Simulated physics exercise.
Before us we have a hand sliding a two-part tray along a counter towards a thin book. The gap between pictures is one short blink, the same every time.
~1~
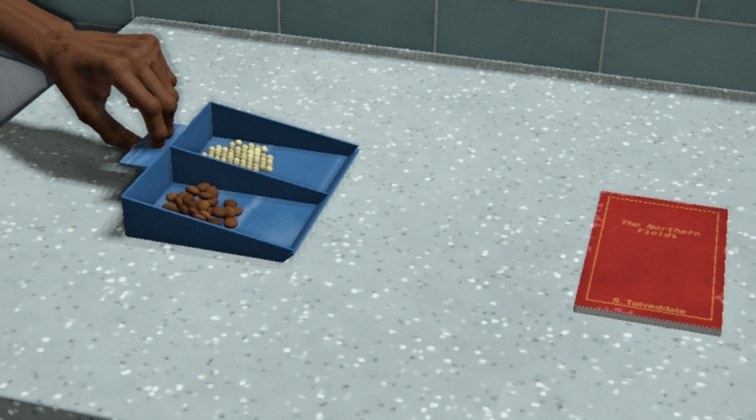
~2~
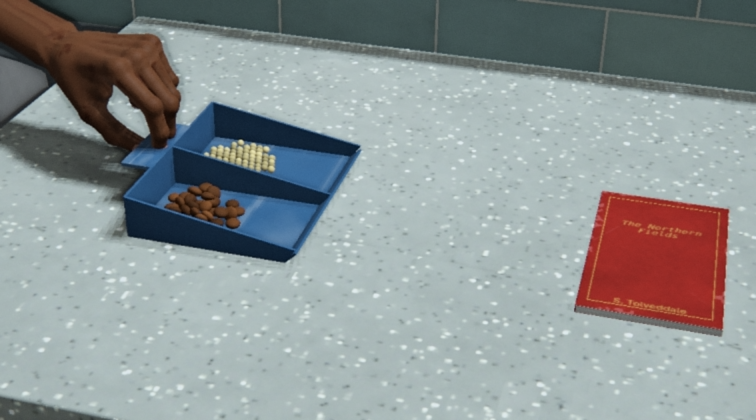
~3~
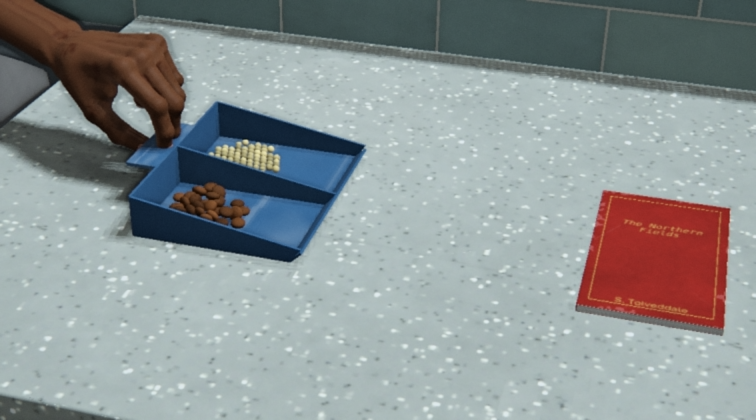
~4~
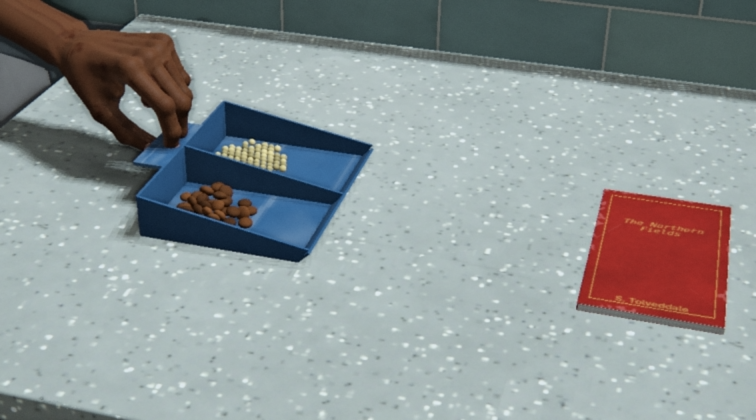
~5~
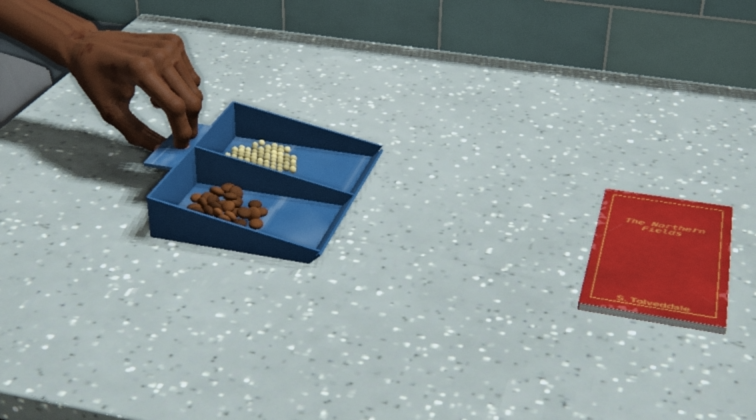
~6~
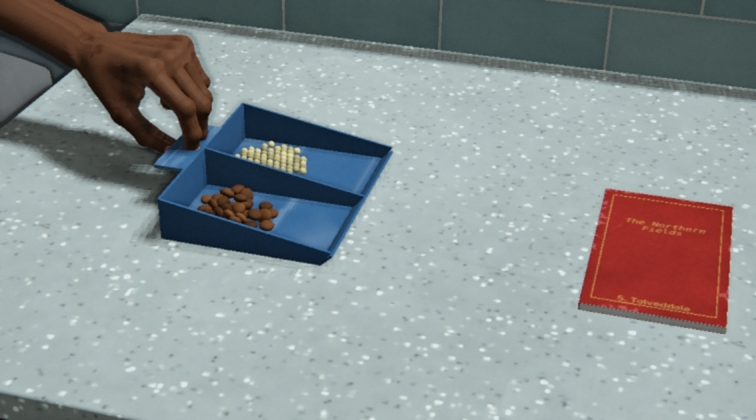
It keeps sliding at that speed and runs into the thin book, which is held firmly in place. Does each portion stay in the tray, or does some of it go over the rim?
In the end, the nearer portion stays in the tray; the farther portion stays in the tray.
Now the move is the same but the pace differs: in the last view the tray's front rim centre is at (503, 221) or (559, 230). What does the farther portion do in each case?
Run 1: It spills partly over. Run 2: It spills partly over.
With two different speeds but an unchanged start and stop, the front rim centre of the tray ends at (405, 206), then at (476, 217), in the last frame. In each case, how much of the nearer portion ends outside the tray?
Near 0 in a hundred, then near 0 in a hundred.
Then, 0.54 s past the last view, tray still sliding, front rim near (469, 216); nearer portion all inside; farther portion all inside.
Then, 1.17 s past the last view, tray stopped at the thin book; nearer portion all inside; farther portion all inside.
Then, 1.38 s past the last view, tray stopped at the thin book; nearer portion all inside; farther portion all inside, moved towards the front rim.
Finally, tray stopped at the thin book; nearer portion all inside; farther portion all inside, moved towards the front rim.
